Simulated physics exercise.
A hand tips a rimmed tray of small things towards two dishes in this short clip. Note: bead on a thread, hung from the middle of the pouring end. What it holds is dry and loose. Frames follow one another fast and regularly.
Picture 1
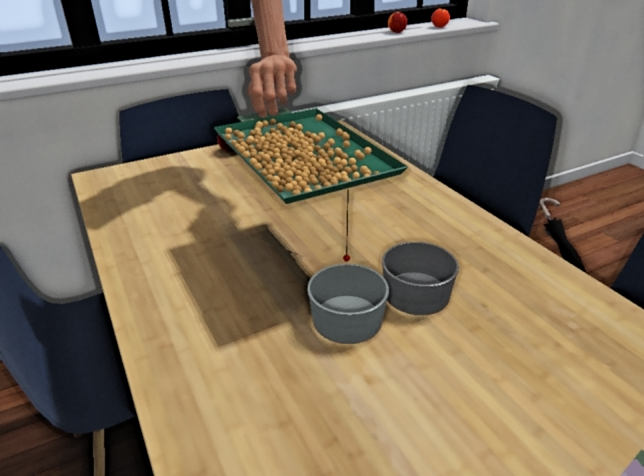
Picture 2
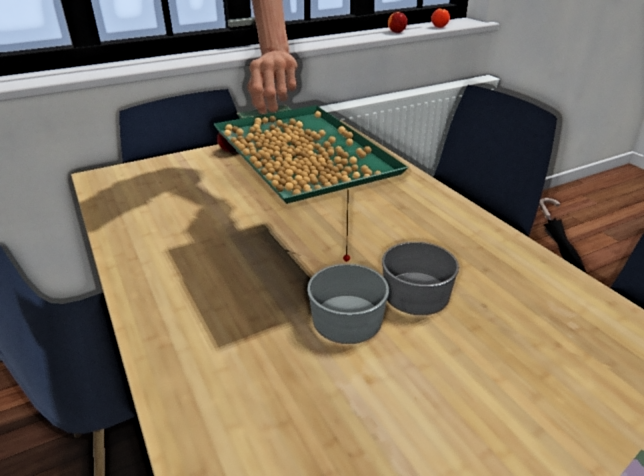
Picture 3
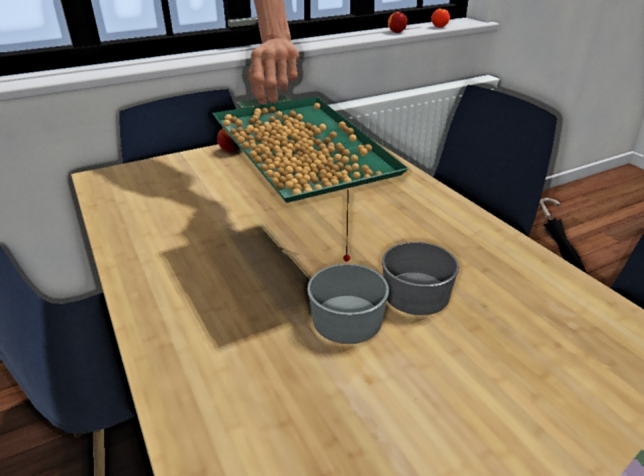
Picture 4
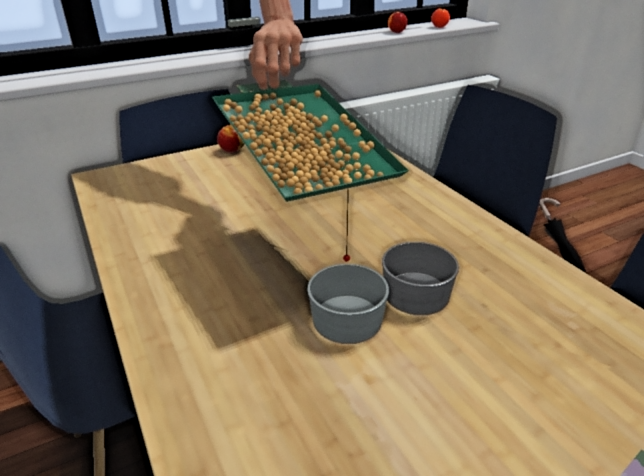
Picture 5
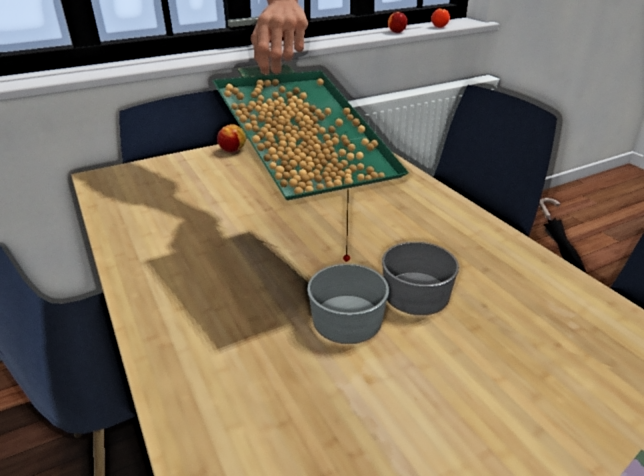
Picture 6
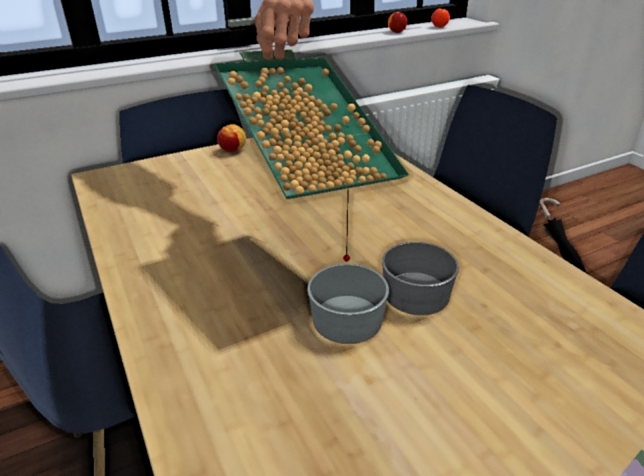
A hand raised the back of a green tray of small round wooden beads above two gray dishes on a table, tilting it steadily until nearly all the beads were moving.
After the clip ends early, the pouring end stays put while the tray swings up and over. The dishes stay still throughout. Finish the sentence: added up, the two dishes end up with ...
... over half of it.
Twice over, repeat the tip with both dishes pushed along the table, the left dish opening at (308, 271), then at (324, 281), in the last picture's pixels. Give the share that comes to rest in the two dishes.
About 0 per cent first, then about 30 per cent.
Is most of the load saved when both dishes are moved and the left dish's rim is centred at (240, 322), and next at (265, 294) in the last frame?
Result, first setup: The minor share; second setup: The minor share.
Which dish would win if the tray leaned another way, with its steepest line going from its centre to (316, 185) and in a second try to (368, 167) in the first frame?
In the first case it's the one on the left, in the second the one on the right.
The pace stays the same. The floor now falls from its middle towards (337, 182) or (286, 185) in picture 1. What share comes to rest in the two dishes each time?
Around 60 per cent first, around 20 per cent next.
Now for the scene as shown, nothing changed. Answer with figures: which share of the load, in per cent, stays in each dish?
30 percent ends in the left dish, 40 percent in the right.
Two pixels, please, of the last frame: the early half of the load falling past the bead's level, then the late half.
Early half (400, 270), late half (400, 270).
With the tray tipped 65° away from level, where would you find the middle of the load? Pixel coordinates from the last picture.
Roughly at (385, 218).
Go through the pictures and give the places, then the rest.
In the first frame, corners of the pouring end at (286, 195) and (402, 166), level; middle of the load at (292, 156), round wooden beads; left dish at (368, 324); right dish at (442, 296); bead on its thread at (347, 258).
In the second frame, corners of the pouring end at (286, 195) and (402, 166), level; middle of the load at (292, 155).
In the third frame, corners of the pouring end at (287, 194) and (402, 167), tipped barely, lowest at the right corner; middle of the load at (292, 150).
In the fourth frame, corners of the pouring end at (287, 193) and (403, 169), tipped a little, lowest at the right corner; middle of the load at (293, 143), a stray few on the move.
In the fifth frame, corners of the pouring end at (288, 193) and (403, 170), tipped clearly, lowest at the right corner; middle of the load at (296, 138), about a quarter on the move.
In the sixth frame, corners of the pouring end at (289, 192) and (403, 172), tipped clearly, lowest at the right corner; middle of the load at (301, 136), nearly all on the move; left dish at (368, 324); right dish at (442, 296).
Soon after the last picture, tray tipped steeply; about a third on the tray; a small part in the left dish; a small part in the right dish; a stray few outside both; about half in the air.
A little later, tray tipped past a quarter turn; about a quarter in the left dish; about half in the right dish; about a third outside both; a stray few in the air.
Later still, tray tipped past a quarter turn; about a quarter in the left dish; about half in the right dish; about a third outside both.
By the end, tray tipped past a quarter turn; about a quarter in the left dish; about half in the right dish; about a third outside both.
